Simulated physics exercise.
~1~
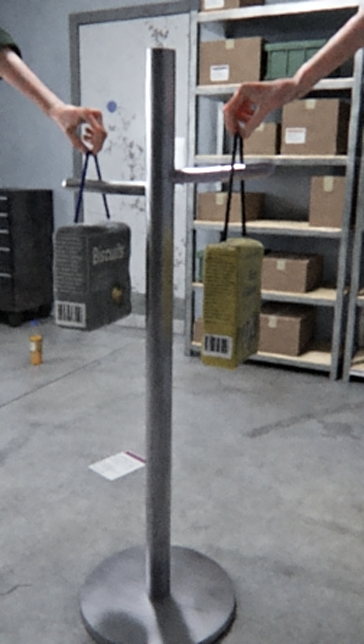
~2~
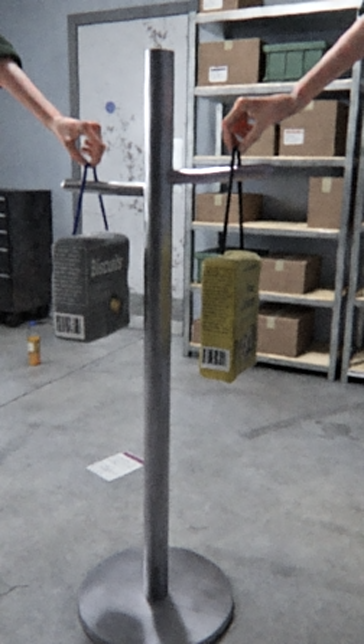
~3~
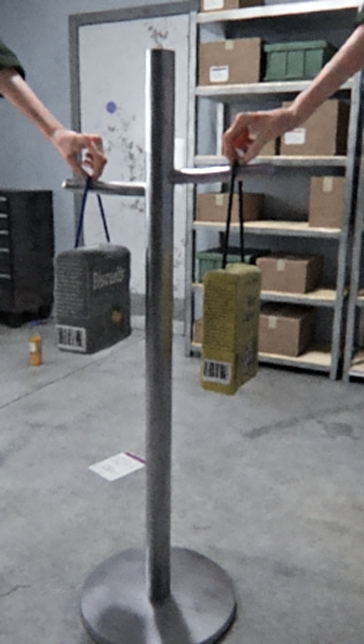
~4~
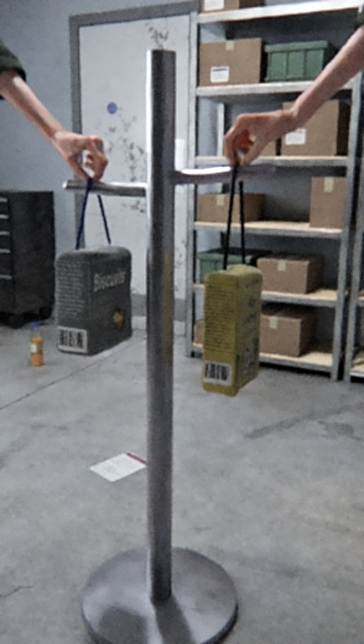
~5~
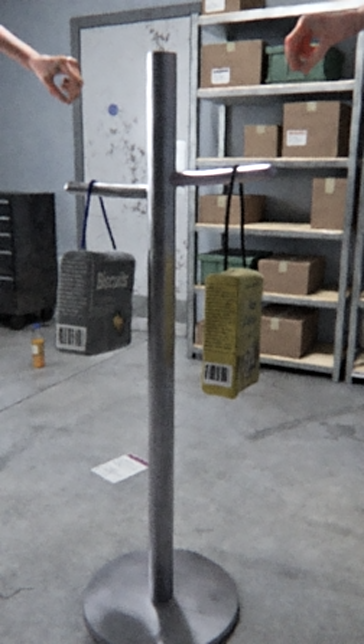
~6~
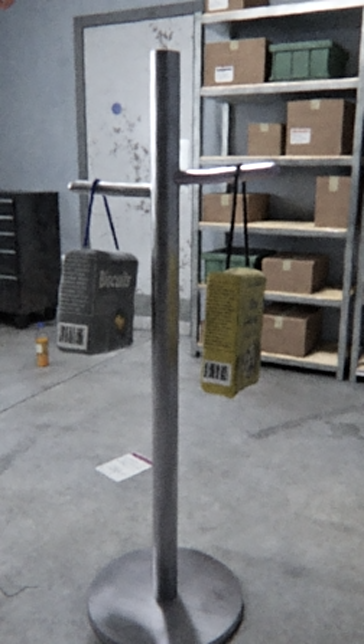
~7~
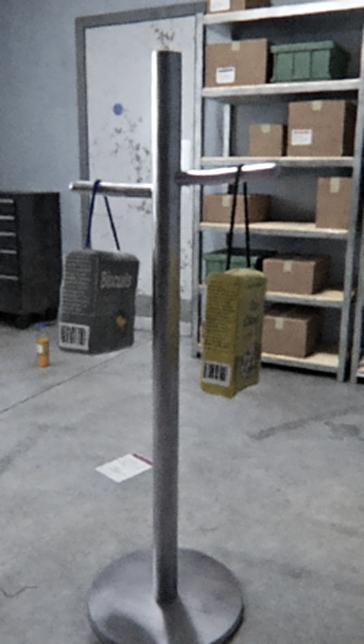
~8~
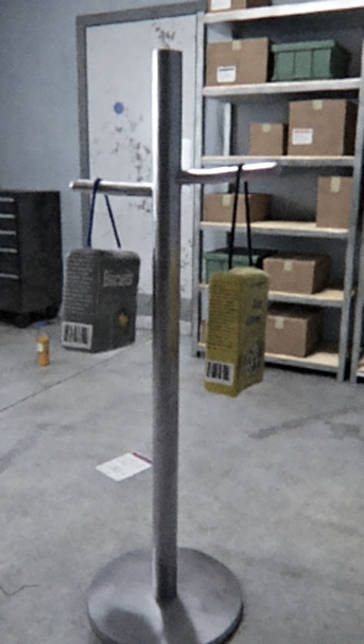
At first, two hands hold a grey sack on the left and a yellow sack on the right by their dark cord loops, beside a metal stand with a peg on each side. The hands lower both sacks a little, bringing the loops down onto the pegs, and pause there. Then the fingers let go and both hands draw back out of view. The grey sack hangs from the left peg, leaning slightly, while the yellow sack hangs upright from the right one. At the end, both sacks remain on their pegs, with storage shelves behind them.
